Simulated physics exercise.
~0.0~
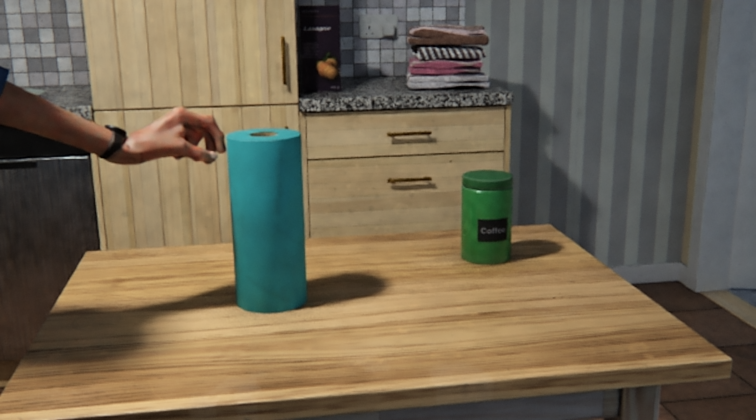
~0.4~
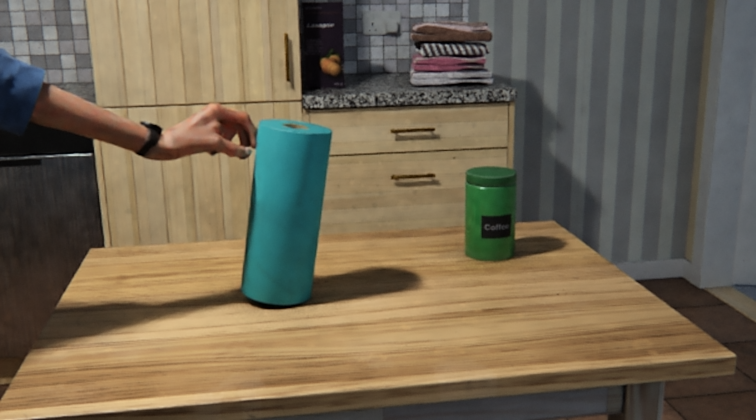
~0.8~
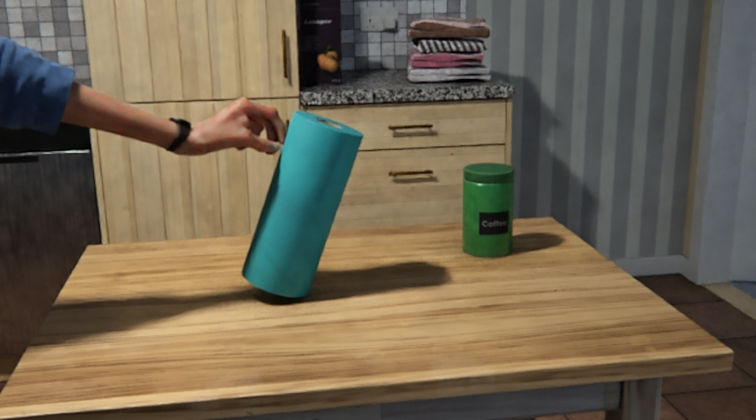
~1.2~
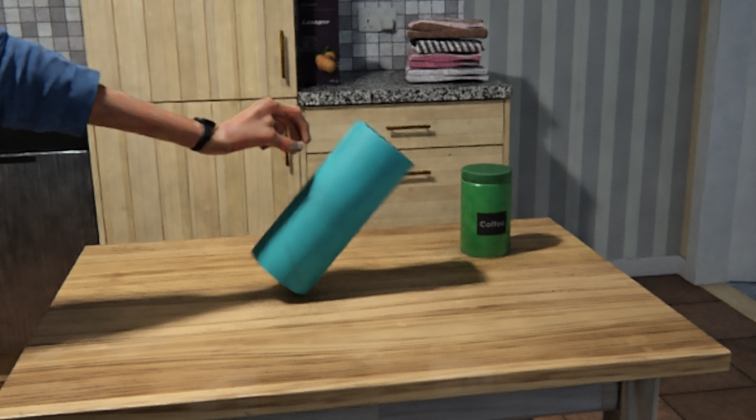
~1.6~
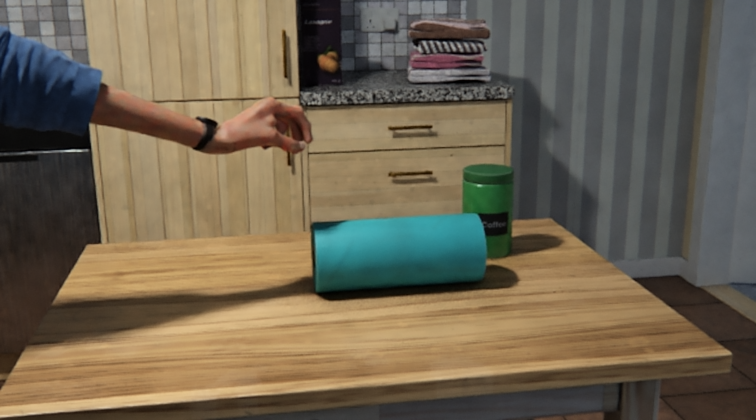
Turquoise roll tipping to the right as a hand pushes near its top, then toppling onto its side beside a green jar.
